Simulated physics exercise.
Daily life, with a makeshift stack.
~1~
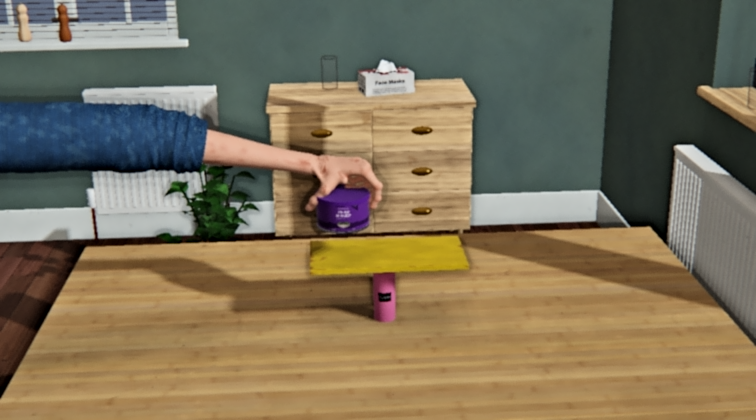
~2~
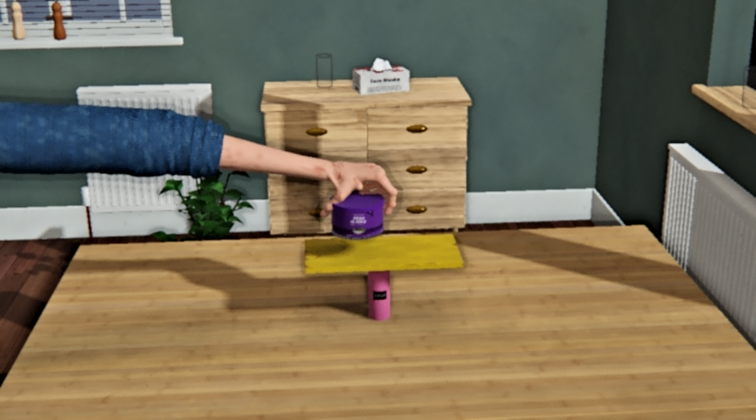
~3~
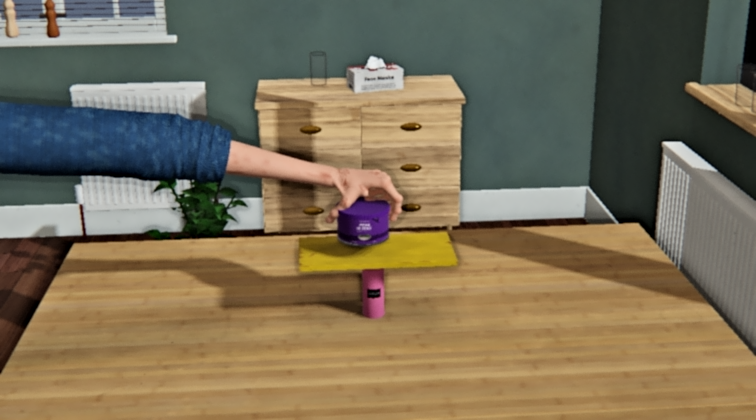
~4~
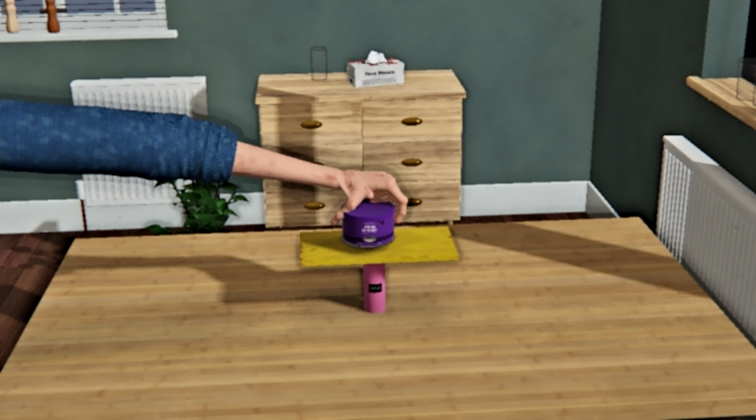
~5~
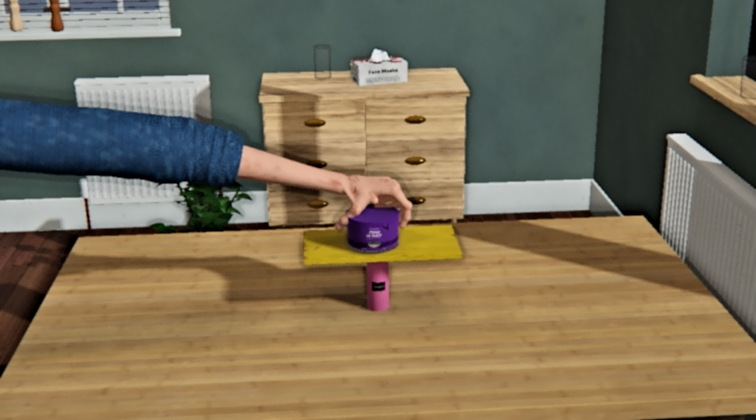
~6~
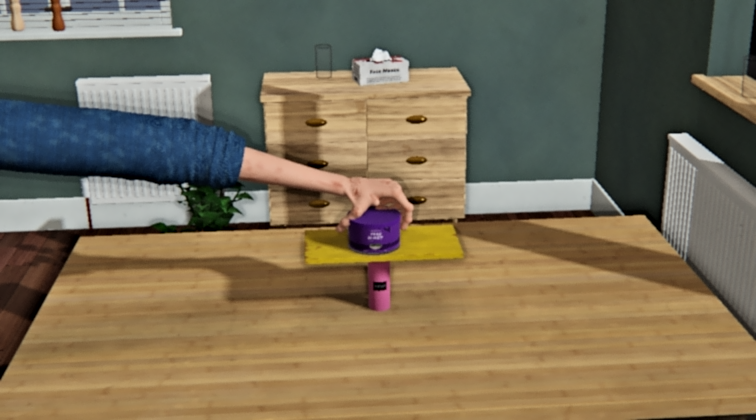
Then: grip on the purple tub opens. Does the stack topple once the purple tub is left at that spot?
No, it stays standing.
Then, 0.40 s on from there, no change.
Then, 1.00 s on from there, purple tub resting near (374, 230).
In the end, all 3 unmoved. At the end, from the last picture's camera, purple tub near (374, 231). The stack holds.
